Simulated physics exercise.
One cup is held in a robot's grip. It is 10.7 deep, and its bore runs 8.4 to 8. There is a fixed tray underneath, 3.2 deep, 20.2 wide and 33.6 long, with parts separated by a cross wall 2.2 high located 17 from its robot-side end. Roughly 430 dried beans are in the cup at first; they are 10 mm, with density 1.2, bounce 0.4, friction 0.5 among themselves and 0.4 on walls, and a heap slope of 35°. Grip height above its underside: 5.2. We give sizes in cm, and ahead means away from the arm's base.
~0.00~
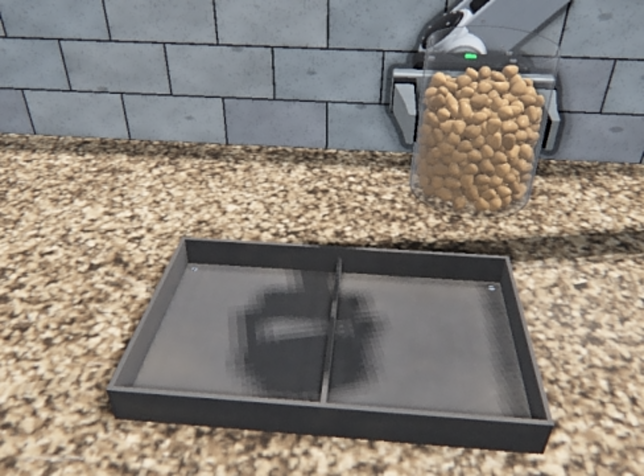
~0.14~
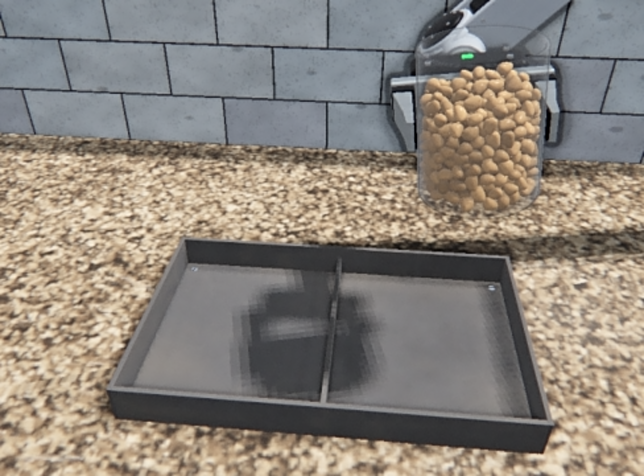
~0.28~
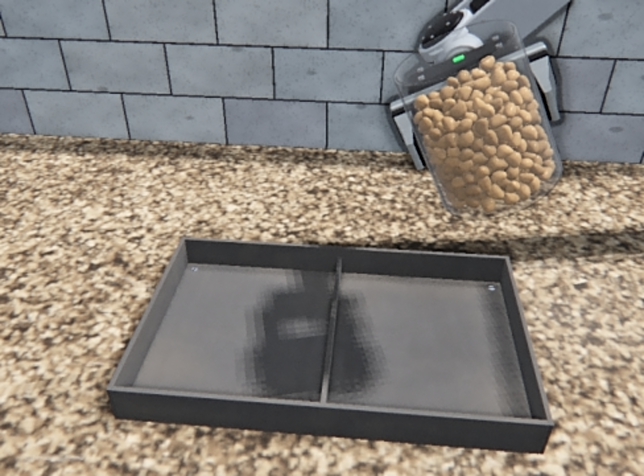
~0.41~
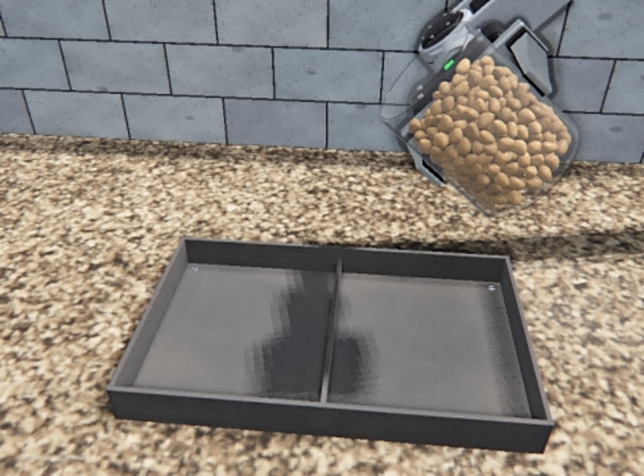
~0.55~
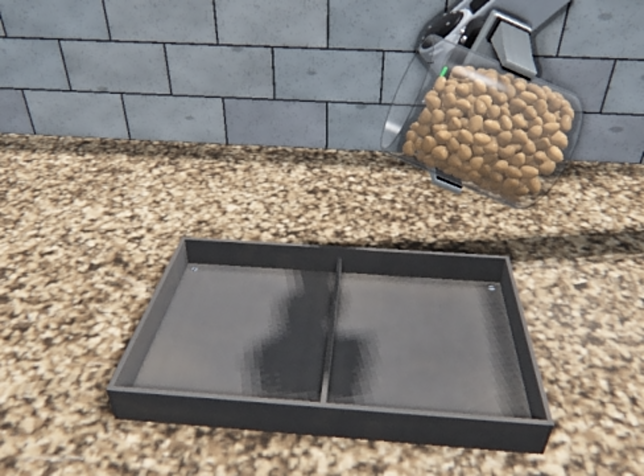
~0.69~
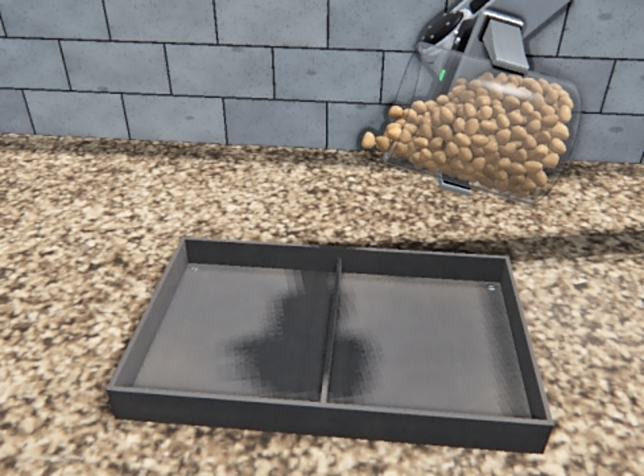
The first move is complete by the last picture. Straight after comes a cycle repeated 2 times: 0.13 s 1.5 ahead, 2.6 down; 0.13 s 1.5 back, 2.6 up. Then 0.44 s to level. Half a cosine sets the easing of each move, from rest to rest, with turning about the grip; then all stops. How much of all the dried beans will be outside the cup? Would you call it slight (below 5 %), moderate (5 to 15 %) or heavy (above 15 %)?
I would call it slight.
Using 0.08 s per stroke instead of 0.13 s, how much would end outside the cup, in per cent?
The share would be near 10 %.
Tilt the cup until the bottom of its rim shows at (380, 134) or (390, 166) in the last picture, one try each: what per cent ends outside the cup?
Near 0 and 5 in a hundred.
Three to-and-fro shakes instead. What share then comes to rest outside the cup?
It would be near 5 per cent.
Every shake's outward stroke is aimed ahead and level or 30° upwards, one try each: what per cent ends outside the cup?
You'd get some 15 per cent with the first setting and some 20 per cent with the second.
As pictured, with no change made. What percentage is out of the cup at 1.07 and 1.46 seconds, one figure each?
Around 0 % and around 5 %.
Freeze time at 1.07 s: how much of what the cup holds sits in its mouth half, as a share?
35 %.
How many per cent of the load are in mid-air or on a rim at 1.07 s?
About 0 %.
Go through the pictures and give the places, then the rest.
The first frame shows cup middle at (480, 123), level; upper third of the load around (484, 105), from x 420 to 535, top at y 70; 431 in the cup.
The second frame shows cup middle at (479, 123), tilted 7° forward; upper third of the load around (483, 105), from x 425 to 535, top at y 70.
The third frame shows cup middle at (479, 123), tilted 26° forward; upper third of the load around (486, 106), from x 420 to 550, top at y 65.
The fourth frame shows cup middle at (478, 124), tilted 50° forward; upper third of the load around (489, 105), from x 415 to 565, top at y 65.
The fifth frame shows cup middle at (477, 124), tilted 69° forward; upper third of the load around (492, 102), from x 410 to 565, top at y 70.
The sixth frame shows cup middle at (477, 125), tilted 76° forward; upper third of the load around (503, 106), from x 370 to 565, top at y 80; 431 in the cup.
After 1.07 s, tilted 76° forward, highest piece 23 above the table; 422 in the cup, 7 in the far-side part, 1 in the robot-side part, 1 in flight or on a rim.
After 1.46 s, tilted 30° forward, highest piece 26 above the table; 420 in the cup, 9 in the far-side part, 2 in the robot-side part.
After 1.85 s, level, highest piece 28 above the table; 420 in the cup, 9 in the far-side part, 2 in the robot-side part.
After 2.90 s, level, highest piece 28 above the table; 420 in the cup, 9 in the far-side part, 2 in the robot-side part.
At rest, 420 in the cup, 9 in the far-side part, 2 in the robot-side part. That is 3 % outside the cup.
